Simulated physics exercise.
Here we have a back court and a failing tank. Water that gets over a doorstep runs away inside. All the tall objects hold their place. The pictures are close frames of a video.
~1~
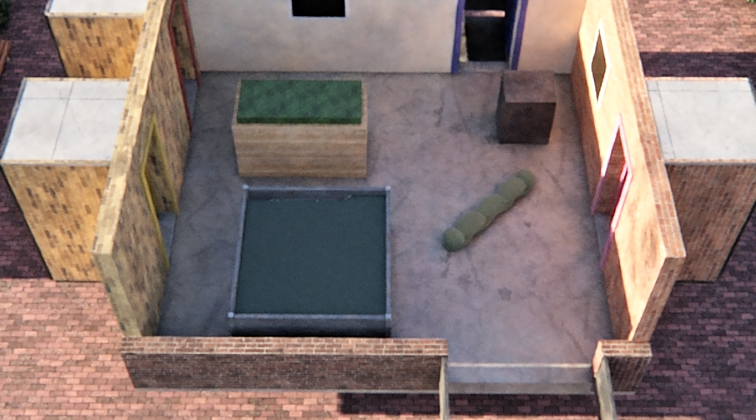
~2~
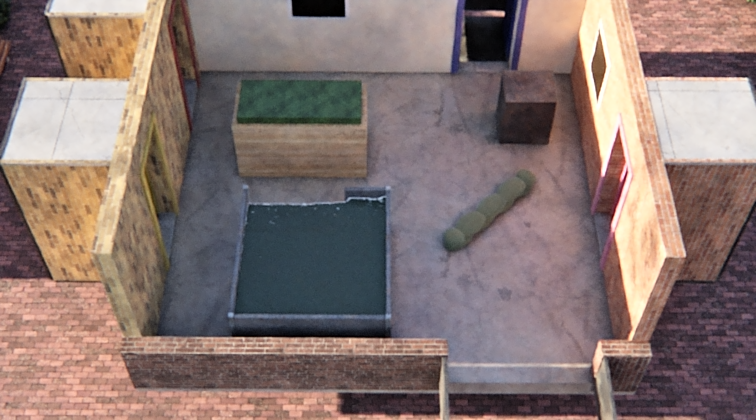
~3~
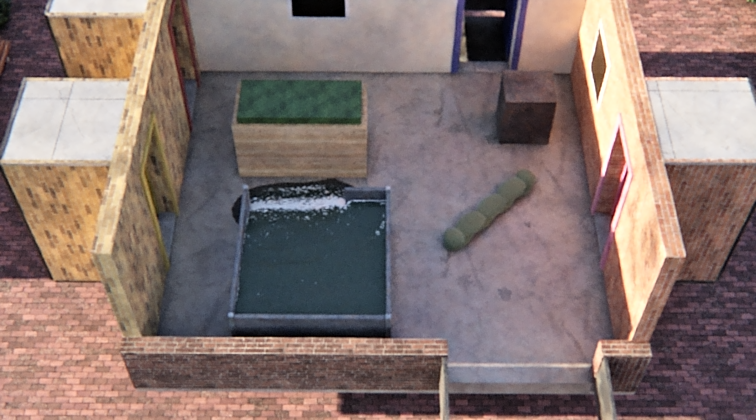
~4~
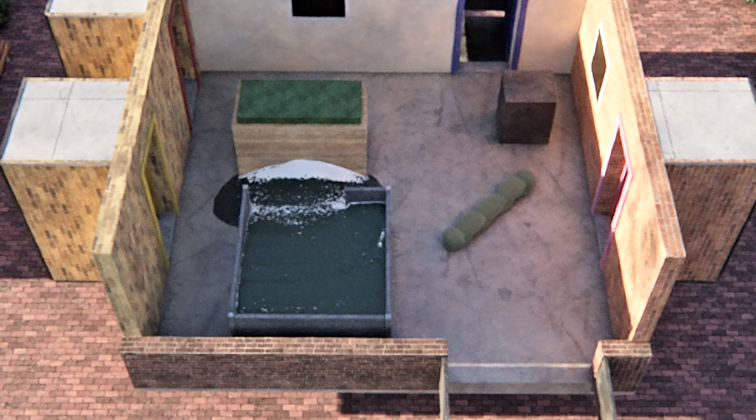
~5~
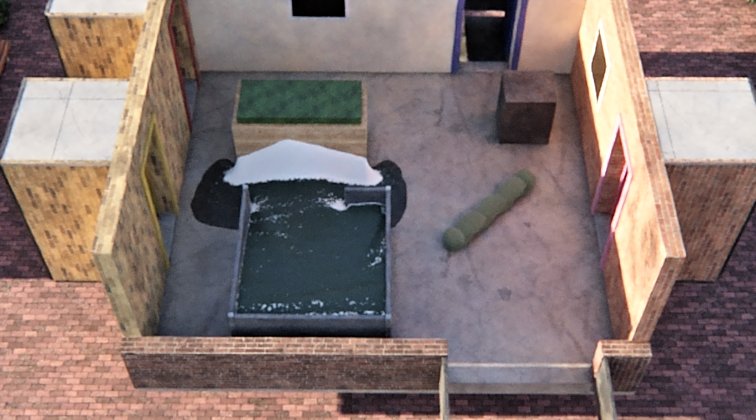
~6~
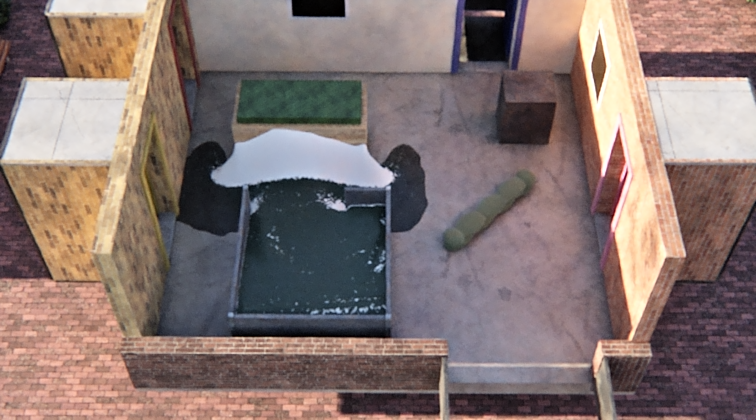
A large tank of dark water sat still in a walled courtyard, then water poured out over its far side, foaming white and spreading across the floor toward the planter and out to both sides.
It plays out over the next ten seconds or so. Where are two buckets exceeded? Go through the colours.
The red door stays under that; the pink door stays under that; the yellow door takes more than that; the blue door takes more than that.
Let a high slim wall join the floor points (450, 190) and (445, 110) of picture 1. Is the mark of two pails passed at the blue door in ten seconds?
My reading: The blue door is over.
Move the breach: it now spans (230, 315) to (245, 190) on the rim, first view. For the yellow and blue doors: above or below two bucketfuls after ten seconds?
My reading: The yellow door is over; the blue door is over.
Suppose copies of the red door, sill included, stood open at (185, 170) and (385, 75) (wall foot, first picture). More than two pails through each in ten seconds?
As listed: Floods, holds.
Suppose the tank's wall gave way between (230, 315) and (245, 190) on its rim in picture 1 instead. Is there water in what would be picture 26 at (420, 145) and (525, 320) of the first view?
As listed: Clear, under water.
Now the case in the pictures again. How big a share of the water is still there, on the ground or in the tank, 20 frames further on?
Close to 96 %.
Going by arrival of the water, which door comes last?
It is the pink-painted one.
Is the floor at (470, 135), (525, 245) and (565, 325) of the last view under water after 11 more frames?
As listed: Wet, not flooded, clear.
A moment on, water covers 30 % of the floor; the red door wet at the sill, nothing in, the pink door not reached, the yellow door under two buckets in, the blue door not reached.
Next, water covers 50 % of the floor; the red door wet at the sill, nothing in, the pink door not reached, the yellow door over two buckets in, the blue door wet at the sill, nothing in.
Then, water covers 80 % of the floor; the red door wet at the sill, nothing in, the pink door wet at the sill, nothing in, the yellow door far over two buckets in, the blue door under two buckets in.
Later, water covers 95 % of the floor; the red door wet at the sill, nothing in, the pink door wet at the sill, nothing in, the yellow door far over two buckets in, the blue door far over two buckets in.
In the end, water covers 95 % of the floor; the red door wet at the sill, nothing in, the pink door wet at the sill, nothing in, the yellow door far over two buckets in, the blue door far over two buckets in.
